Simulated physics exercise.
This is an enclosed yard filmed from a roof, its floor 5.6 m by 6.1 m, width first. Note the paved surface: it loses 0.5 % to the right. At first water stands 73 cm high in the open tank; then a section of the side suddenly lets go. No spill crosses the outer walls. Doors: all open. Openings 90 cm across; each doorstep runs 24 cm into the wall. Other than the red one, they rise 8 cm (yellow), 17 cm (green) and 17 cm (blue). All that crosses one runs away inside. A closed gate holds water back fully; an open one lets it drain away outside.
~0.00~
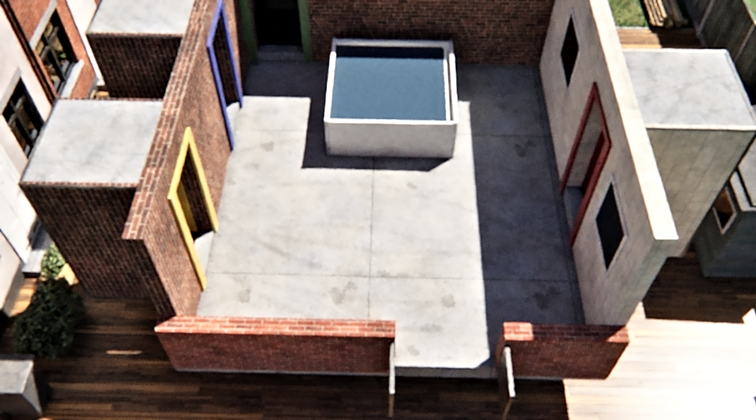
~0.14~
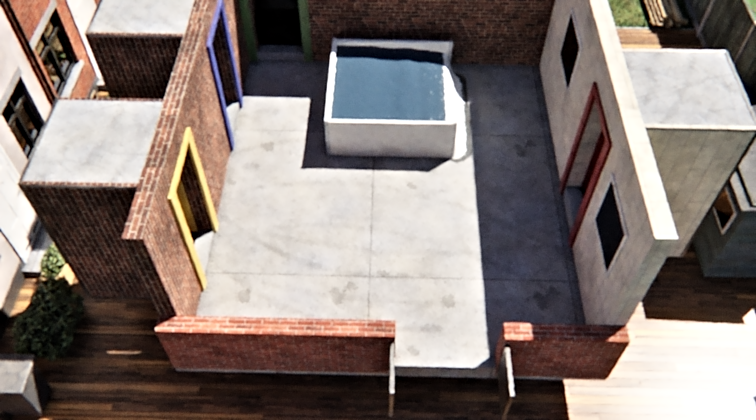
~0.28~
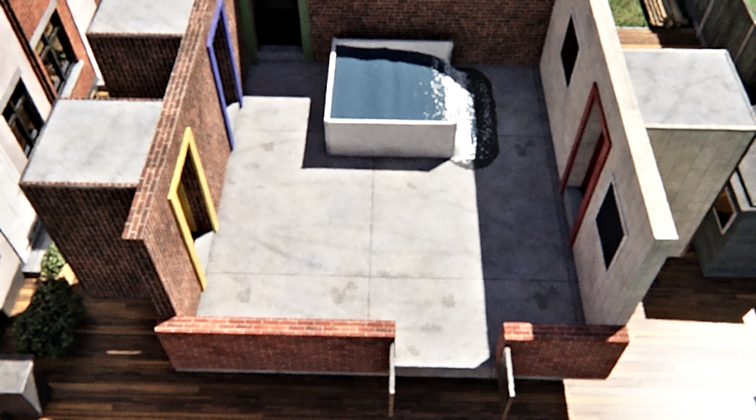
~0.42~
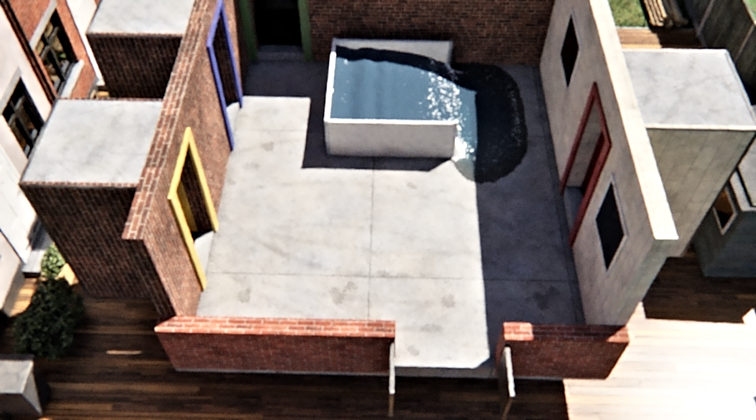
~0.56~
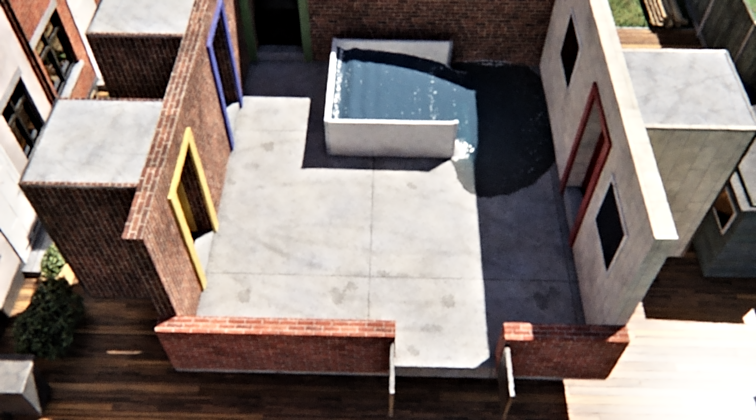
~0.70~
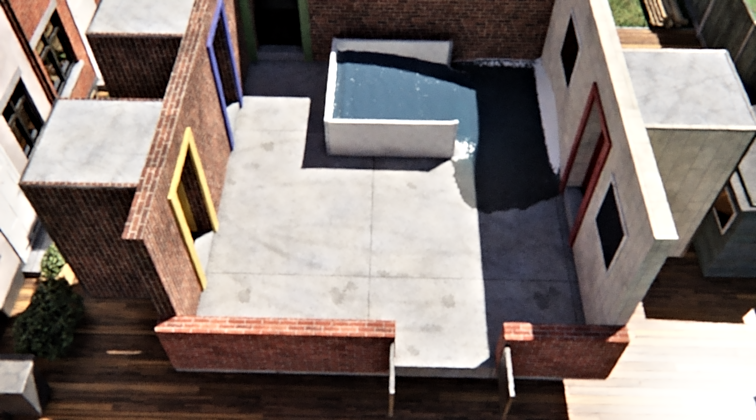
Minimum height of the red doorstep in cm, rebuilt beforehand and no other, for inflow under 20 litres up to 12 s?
13 cm.
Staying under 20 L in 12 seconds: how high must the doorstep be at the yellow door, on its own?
The yellow one would have to be about 8.0 cm high.
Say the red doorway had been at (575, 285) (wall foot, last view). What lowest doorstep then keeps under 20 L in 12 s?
About 12.5 cm.
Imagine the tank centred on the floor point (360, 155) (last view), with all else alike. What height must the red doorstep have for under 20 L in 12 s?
About 28 centimetres.
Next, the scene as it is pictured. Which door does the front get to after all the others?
Last comes the yellow one.
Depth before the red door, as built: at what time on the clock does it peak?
I'd say near 2.0 seconds.
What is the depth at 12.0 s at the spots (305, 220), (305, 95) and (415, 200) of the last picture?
In that order: 6, 10 and 3 cm.
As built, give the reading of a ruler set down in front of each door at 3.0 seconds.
In cm: Yellow 0, green 3, red 16, blue 0.
After 1.4 s water covers 20 % of the floor, deepest (60 cm) near (540, 71); 16 cm at the red door, 0 litres in over its 23 cm doorstep.
After 3.0 s water covers 45 % of the floor, deepest (34 cm) near (589, 342); 16 cm at the red door, 0 litres in over its 23 cm doorstep.
After 12.0 s water covers 95 % of the floor, deepest (14 cm) near (325, 66); 8 cm at the red door, 0 litres in over its 23 cm doorstep.
At the red door as built, the water arrived by 1.0 s and peaked near 20 cm at 2.0 s.
Run again over the same 12 s with other heights there, 29 litres in over 11.5 cm, 9 litres over 15.5 cm. The limit of 20 litres is kept from about 13 cm up.
